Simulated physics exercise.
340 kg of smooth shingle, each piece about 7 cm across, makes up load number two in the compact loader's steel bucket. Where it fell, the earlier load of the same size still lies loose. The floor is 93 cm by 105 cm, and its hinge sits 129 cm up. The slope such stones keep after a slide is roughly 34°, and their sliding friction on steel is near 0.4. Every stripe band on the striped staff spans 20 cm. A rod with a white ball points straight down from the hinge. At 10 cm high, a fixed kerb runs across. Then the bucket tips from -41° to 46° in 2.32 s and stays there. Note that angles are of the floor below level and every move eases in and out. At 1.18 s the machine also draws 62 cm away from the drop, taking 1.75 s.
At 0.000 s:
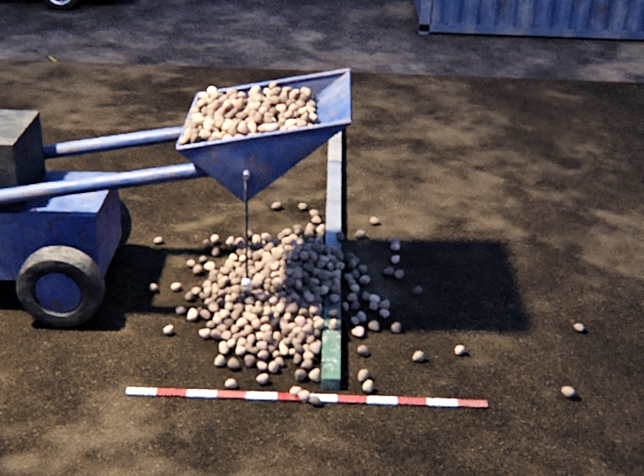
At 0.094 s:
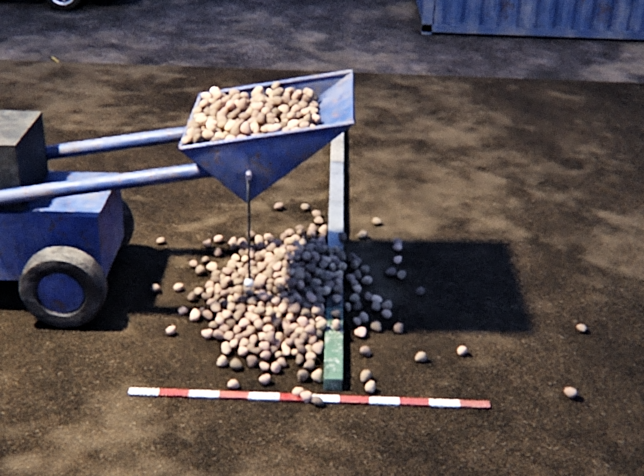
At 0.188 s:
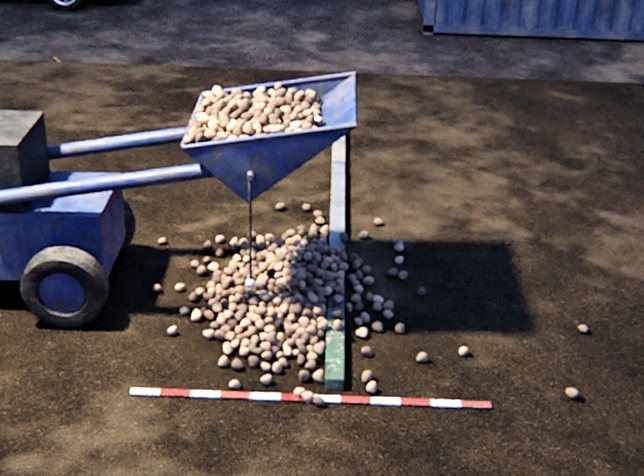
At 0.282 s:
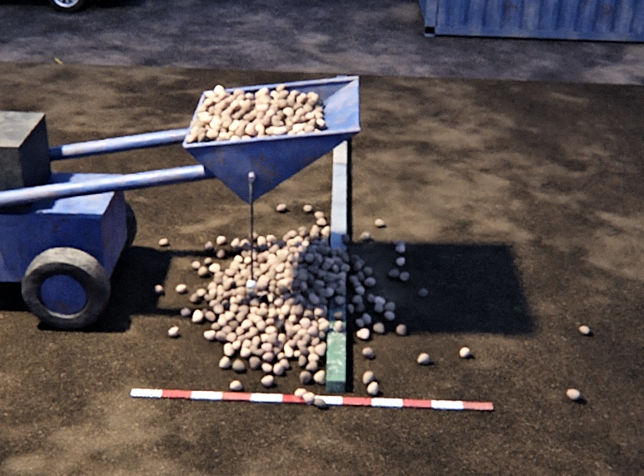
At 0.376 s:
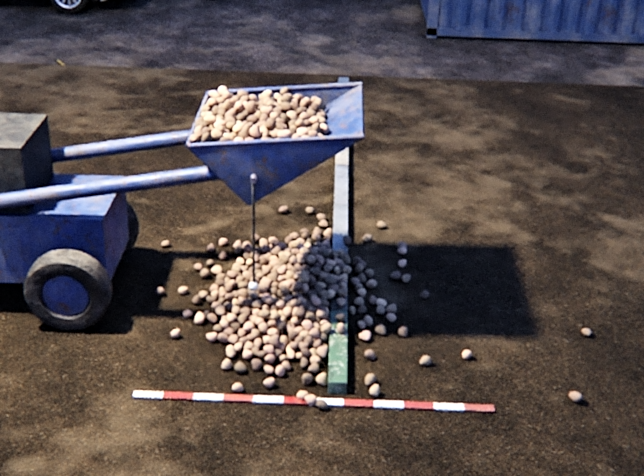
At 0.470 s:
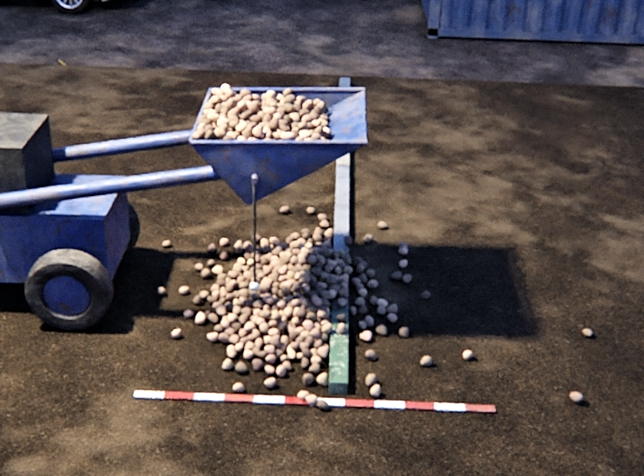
The video shows a blue loader holding a bucket of pale, rounded stones above a loose pile straddling a kerb. The bucket slowly tilts forward slightly, its right lip lowering, while the pile below stays still.
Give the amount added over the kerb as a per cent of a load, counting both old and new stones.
About 56 per cent of a load.
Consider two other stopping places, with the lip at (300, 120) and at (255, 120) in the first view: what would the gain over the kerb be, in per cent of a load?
Roughly 20 per cent, then 0 per cent.
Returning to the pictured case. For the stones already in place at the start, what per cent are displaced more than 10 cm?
10 %.
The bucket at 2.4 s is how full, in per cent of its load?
Held: Around 0 % of the load.
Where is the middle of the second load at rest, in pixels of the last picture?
I'd point to about (354, 291).
After 1.7 s the floor is at 32°; in per cent of one load, 77 in the bucket, 110 on this side of the kerb, 13 over the kerb; the foremost stones are at (459, 310).
After 2.4 s the floor is at 46°; in per cent of one load, 0 in the bucket, 144 on this side of the kerb, 56 over the kerb; the foremost stones are at (502, 314).
After 3.4 s the floor is at 46°; in per cent of one load, 0 in the bucket, 138 on this side of the kerb, 62 over the kerb; the foremost stones are at (544, 285).
After 5.9 s the floor is at 46°; in per cent of one load, 0 in the bucket, 138 on this side of the kerb, 62 over the kerb; the foremost stones are at (544, 285). Net gain over the kerb, 56.
